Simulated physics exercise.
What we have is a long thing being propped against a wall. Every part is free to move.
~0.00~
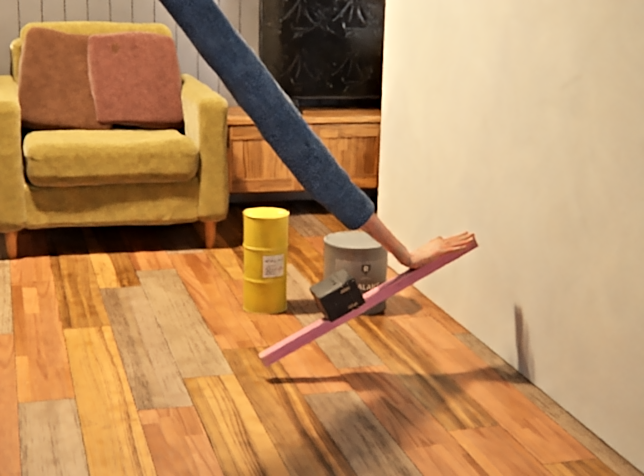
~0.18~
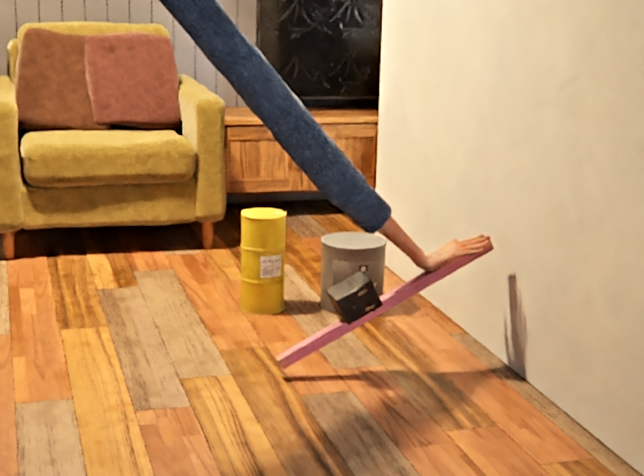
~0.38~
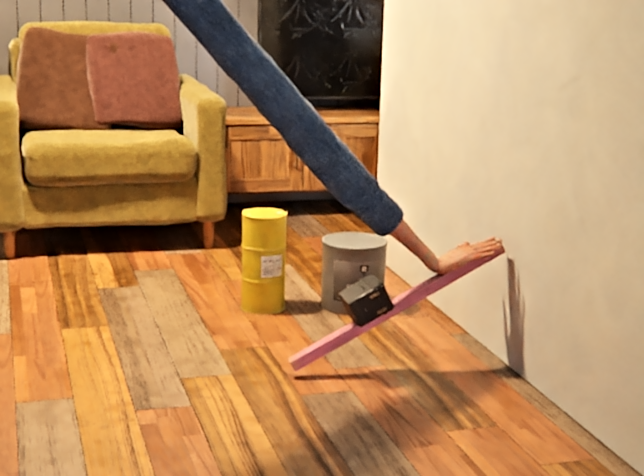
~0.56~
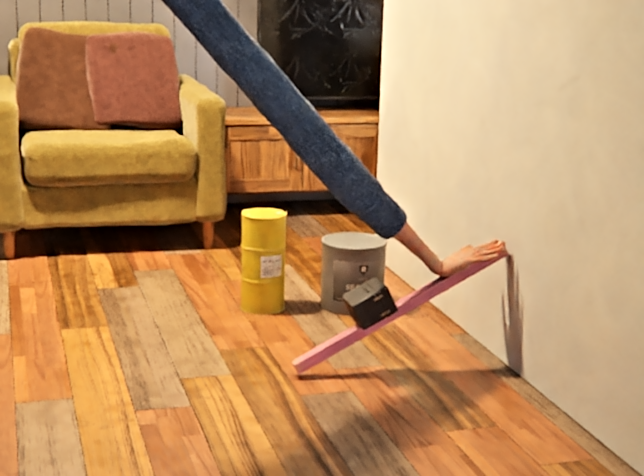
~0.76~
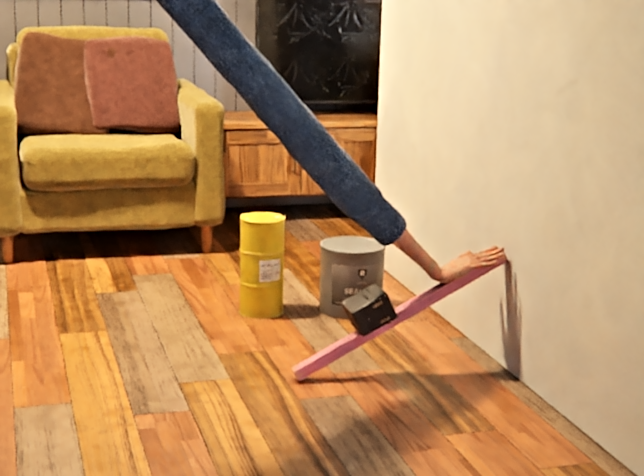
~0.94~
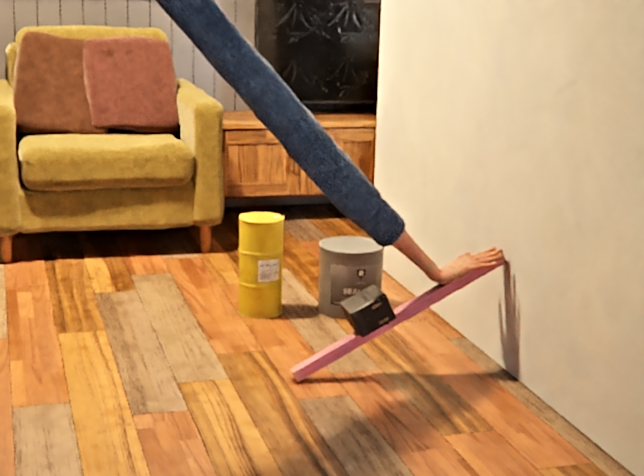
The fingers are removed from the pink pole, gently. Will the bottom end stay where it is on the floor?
Shifting.
After 1.24 s, pink pole 24° lower than it was left near (386, 362).
After 1.34 s, pink pole 28° lower than it was left near (385, 353).
After 1.54 s, pink pole 27° lower than it was left near (385, 366).
In the end (2.2 s), moved from the start, pink pole; the other 2 unmoved. At the end, from the last picture's camera, pink pole near (385, 367). The pole gives way.
